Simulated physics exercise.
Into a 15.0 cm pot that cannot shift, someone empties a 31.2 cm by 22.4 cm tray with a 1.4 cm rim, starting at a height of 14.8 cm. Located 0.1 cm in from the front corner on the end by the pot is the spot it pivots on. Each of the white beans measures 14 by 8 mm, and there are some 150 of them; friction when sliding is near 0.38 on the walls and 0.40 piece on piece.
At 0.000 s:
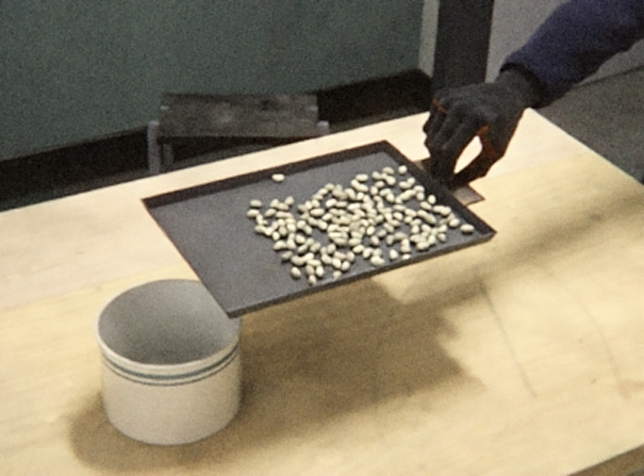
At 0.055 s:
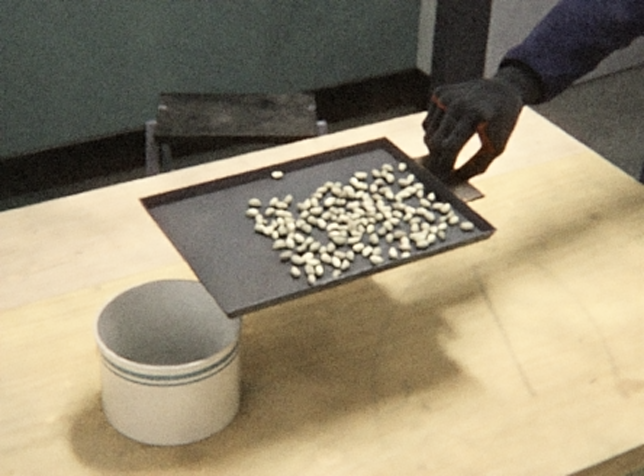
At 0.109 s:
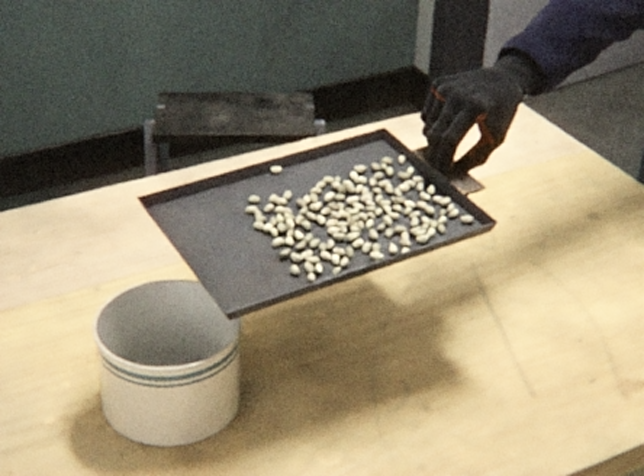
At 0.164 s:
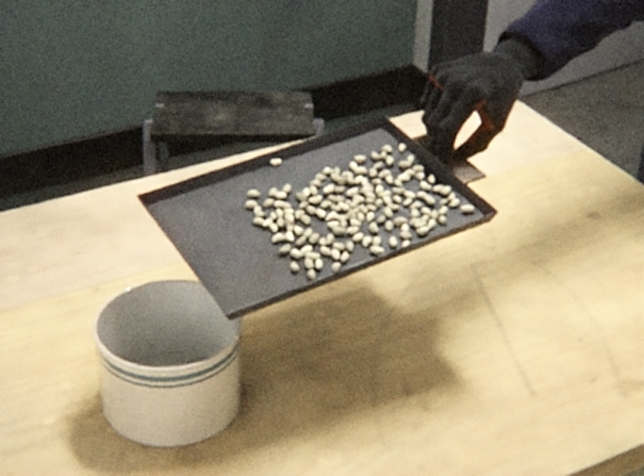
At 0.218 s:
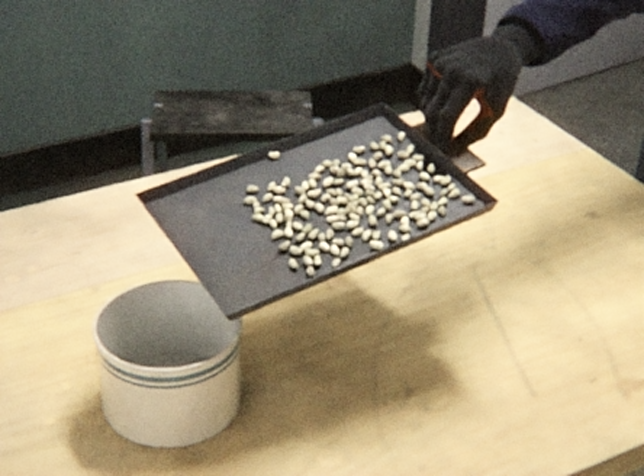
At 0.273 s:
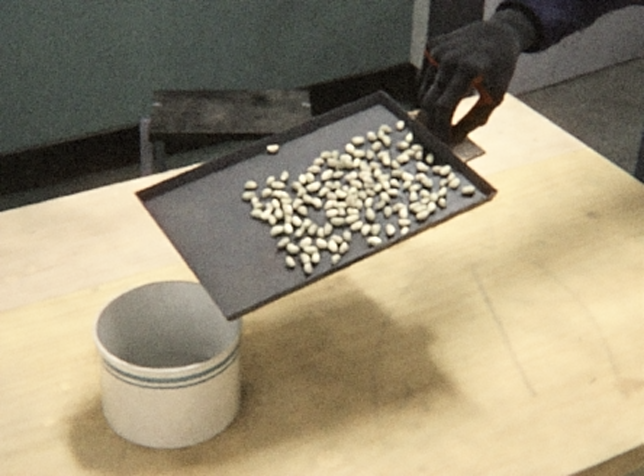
A gloved hand in a dark sleeve holds a flat, dark tray scattered with white beans above a pale wooden table, seen from slightly above by a still camera. A light-coloured round pot with thin bands stands under the tray's left corner, with a dark stool behind. The hand gradually raises the tray's right end, tilting it slightly towards the pot, while the beans keep their places on it.
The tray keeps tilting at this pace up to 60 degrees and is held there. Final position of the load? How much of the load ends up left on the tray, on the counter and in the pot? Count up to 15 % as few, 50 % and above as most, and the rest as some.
My estimate: Tray some, counter some, pot some.
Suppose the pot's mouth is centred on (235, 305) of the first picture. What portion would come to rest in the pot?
Estimate: ~ 0 %.
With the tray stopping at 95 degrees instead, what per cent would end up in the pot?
In that case, near 60 percent.
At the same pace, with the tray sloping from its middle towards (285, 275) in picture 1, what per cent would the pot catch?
Roughly 5 % of the pieces.
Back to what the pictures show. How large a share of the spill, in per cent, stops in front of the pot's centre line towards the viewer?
Estimate: Close to 90 per cent of the pieces.
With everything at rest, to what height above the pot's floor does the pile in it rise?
Roughly 1.0 cm up.
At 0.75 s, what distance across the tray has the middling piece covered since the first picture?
8 cm.
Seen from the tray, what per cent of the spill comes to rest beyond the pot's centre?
Share past the middle: Roughly 80 percent.
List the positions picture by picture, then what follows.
The first picture shows tray tilt 0 degrees, front corners at (230, 307) and (491, 230); middle of the pieces at (357, 219); pot at (169, 321).
The second picture shows tray tilt 1 degrees, front corners at (230, 307) and (490, 228); middle of the pieces at (356, 217).
The third picture shows tray tilt 2 degrees, front corners at (229, 308) and (490, 221); middle of the pieces at (356, 212).
The fourth picture shows tray tilt 5 degrees, front corners at (229, 309) and (491, 210), lowest corner left front; middle of the pieces at (356, 204).
The fifth picture shows tray tilt 8 degrees, front corners at (228, 310) and (491, 200), lowest corner left front; middle of the pieces at (355, 198).
The sixth picture shows tray tilt 10 degrees, front corners at (228, 311) and (491, 190), lowest corner left front; middle of the pieces at (353, 192); pot at (168, 323). The tray's pace is about 50 degrees a second.
Then, at 0.75 s, tilt 34 degrees; the tray holds 100 %, the pot 0 %.
Then, at 1.07 s, tilt 50 degrees; the tray holds 70 %, the pot 10 %.
Then, at 1.49 s, tilt 60 degrees; the tray holds 40 %, the pot 35 %.
At rest (2.4 s), tray 40 %, counter 25 %, pot 35 %.
